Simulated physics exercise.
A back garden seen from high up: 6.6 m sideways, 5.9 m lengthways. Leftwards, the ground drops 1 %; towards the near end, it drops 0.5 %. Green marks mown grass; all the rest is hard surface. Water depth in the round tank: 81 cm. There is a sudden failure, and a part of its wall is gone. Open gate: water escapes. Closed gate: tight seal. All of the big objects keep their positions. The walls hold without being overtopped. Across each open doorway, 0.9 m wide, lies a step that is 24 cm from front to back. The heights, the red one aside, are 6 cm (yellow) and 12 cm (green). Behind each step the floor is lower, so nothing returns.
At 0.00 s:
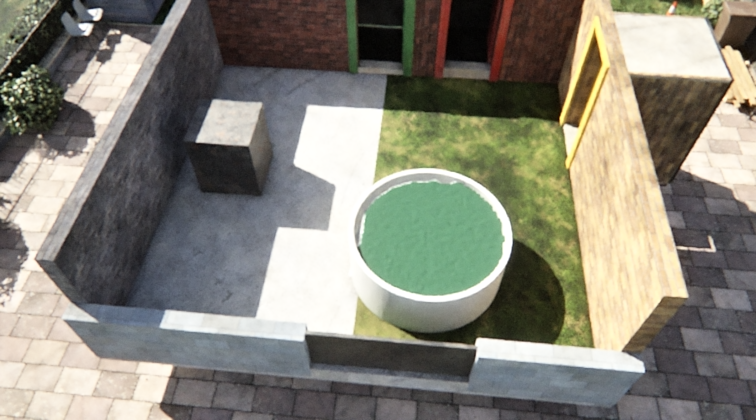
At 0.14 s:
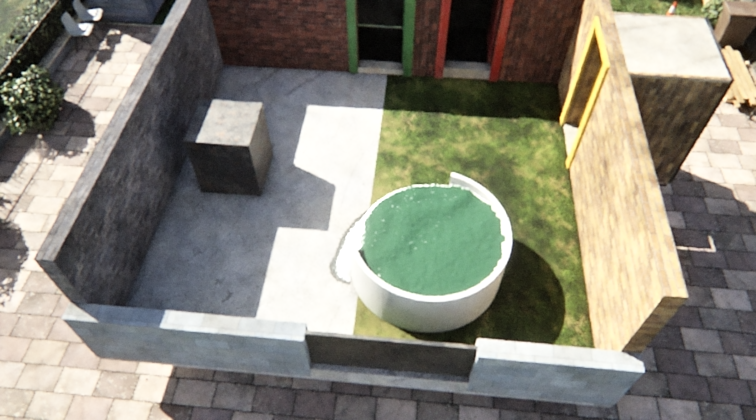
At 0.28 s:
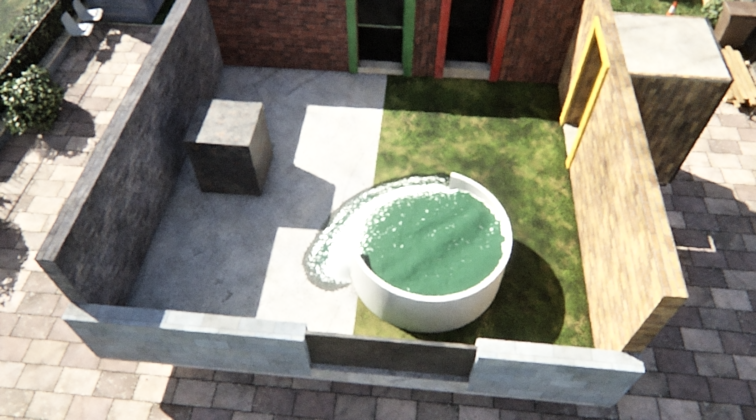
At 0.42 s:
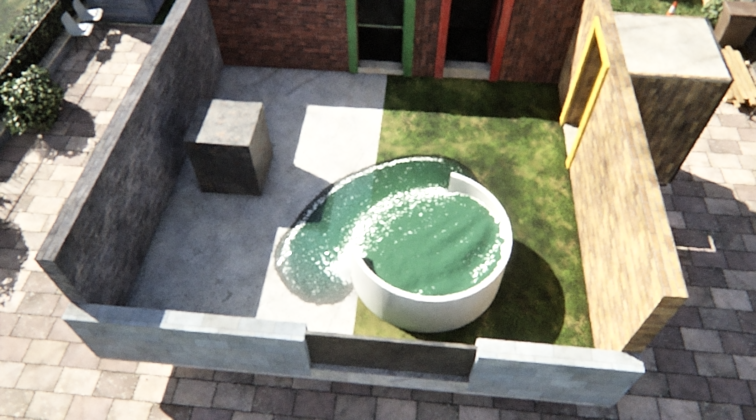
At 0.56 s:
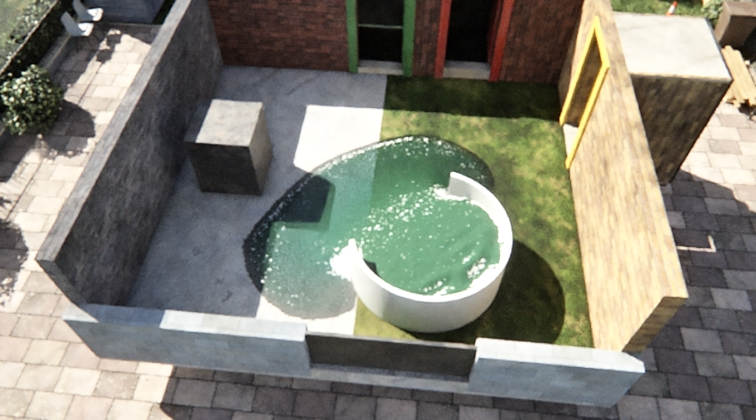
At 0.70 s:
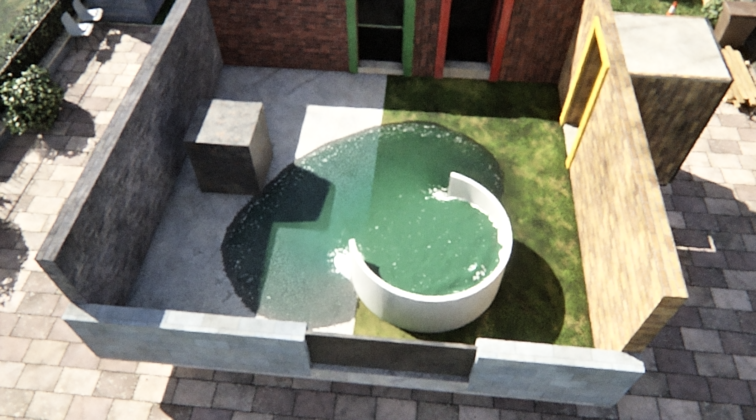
In a walled garden, a round tank's far side opens and green water spreads across the ground.
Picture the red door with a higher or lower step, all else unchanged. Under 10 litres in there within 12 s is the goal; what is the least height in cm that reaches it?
Close to 6 cm is just enough.
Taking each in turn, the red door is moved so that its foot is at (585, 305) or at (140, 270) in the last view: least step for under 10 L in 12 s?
About 6.5 cm, then about 16 cm.
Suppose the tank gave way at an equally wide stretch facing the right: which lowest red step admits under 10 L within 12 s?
Near 13.0 cm.
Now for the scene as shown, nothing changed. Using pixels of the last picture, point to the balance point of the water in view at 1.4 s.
Around (364, 213).
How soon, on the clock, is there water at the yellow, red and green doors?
Yellow: 4.0 s; red: 1.8 s; green: 1.5 s.
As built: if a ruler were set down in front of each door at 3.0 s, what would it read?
Before yellow it's 0 cm, before red 8 cm, before green 15 cm.
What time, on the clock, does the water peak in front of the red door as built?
Roughly 2.4 s.
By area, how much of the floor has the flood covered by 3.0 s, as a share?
I'd estimate about 75 percent.
After 1.4 s water covers 60 % of the floor, deepest (38 cm) near (165, 211); it has not reached the red door.
After 3.0 s water covers 75 % of the floor, deepest (36 cm) near (221, 75); 8 cm at the red door, 0 litres in over its 22 cm step.
After 12.0 s water covers 100 % of the floor, deepest (12 cm) near (220, 331); 4 cm at the red door, 0 litres in over its 22 cm step.
At the red door as built, the water arrived by 1.8 s and peaked near 10 cm at 2.4 s.
Run again over the same 12 s with other heights there, 14 litres in over 5.5 cm, 6 litres over 6.5 cm. The limit of 10 litres is kept from about 6 cm up.
